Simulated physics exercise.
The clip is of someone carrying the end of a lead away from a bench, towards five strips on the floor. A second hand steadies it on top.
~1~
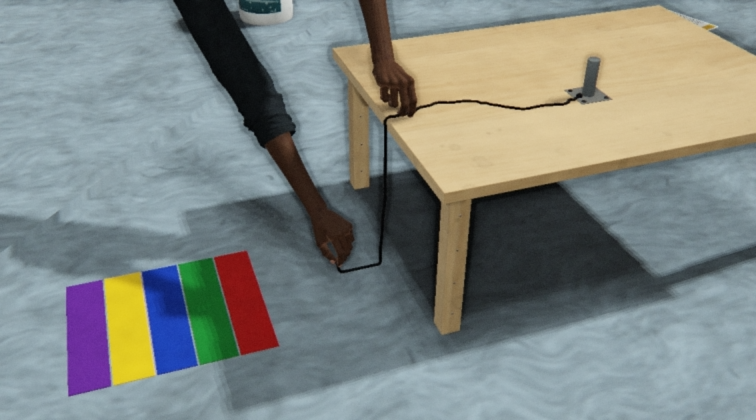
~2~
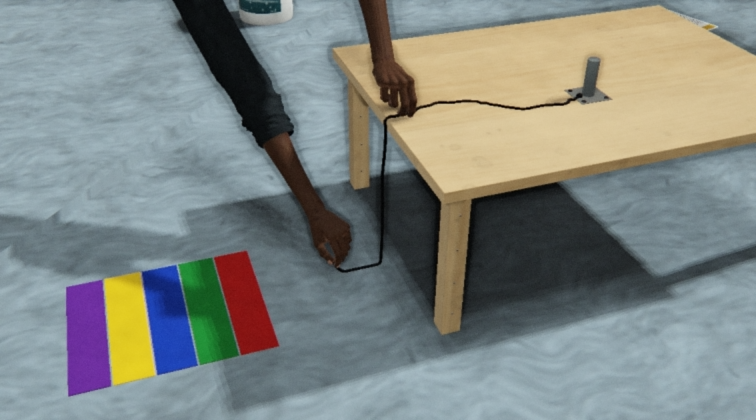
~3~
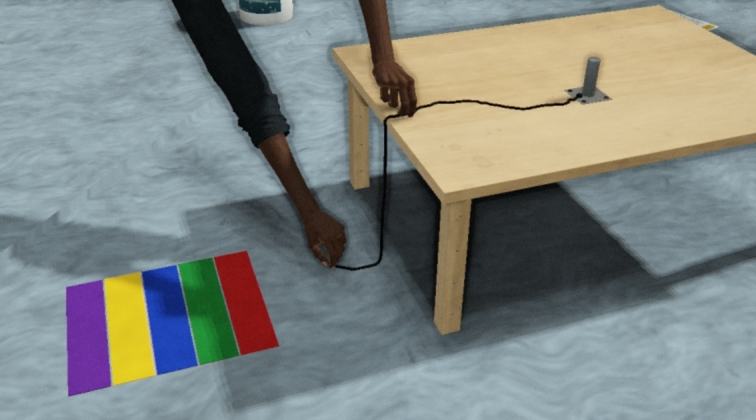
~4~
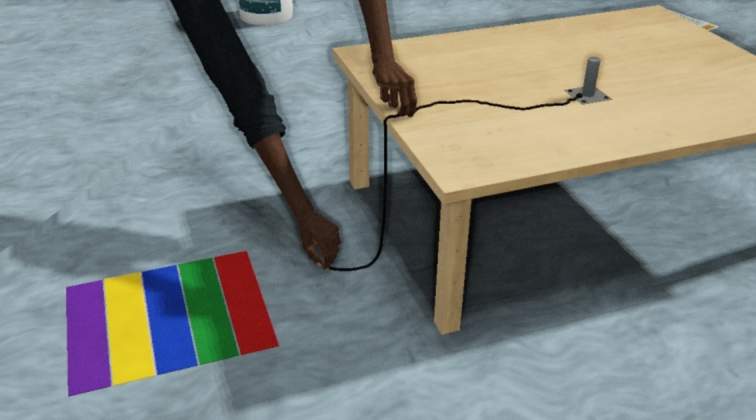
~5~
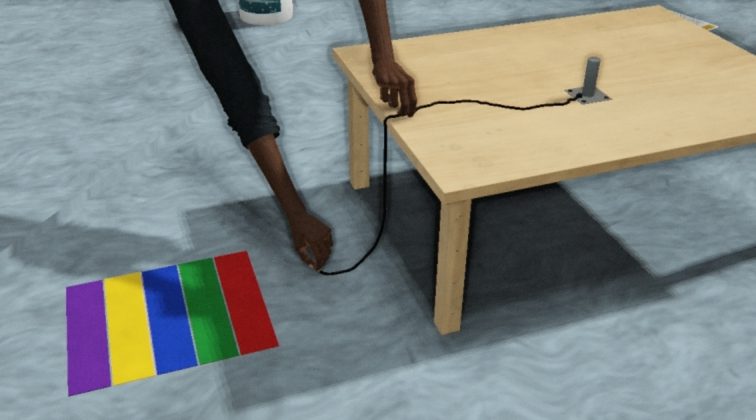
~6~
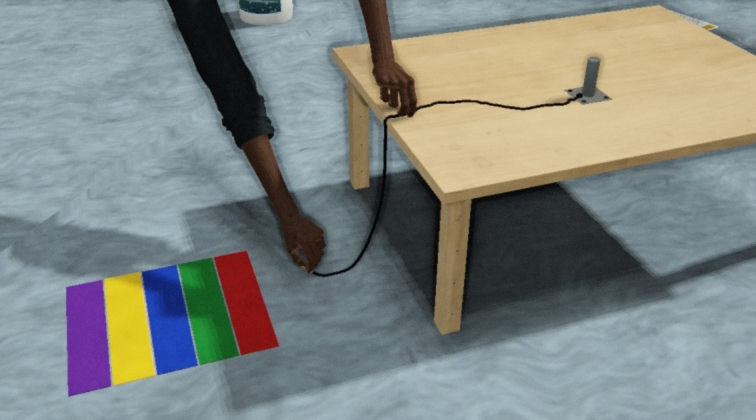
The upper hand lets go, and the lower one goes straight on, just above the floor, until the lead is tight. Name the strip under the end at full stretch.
The green one.
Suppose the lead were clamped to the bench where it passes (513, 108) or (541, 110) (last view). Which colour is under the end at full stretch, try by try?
It would be green; green.
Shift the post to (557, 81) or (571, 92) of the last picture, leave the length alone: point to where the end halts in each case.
The places are (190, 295) and (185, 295).
Soon after, end near (260, 279); short of the strips.
After that, end near (223, 286); over red.
At the stop, end near (201, 291); over green. It halts on the green strip.
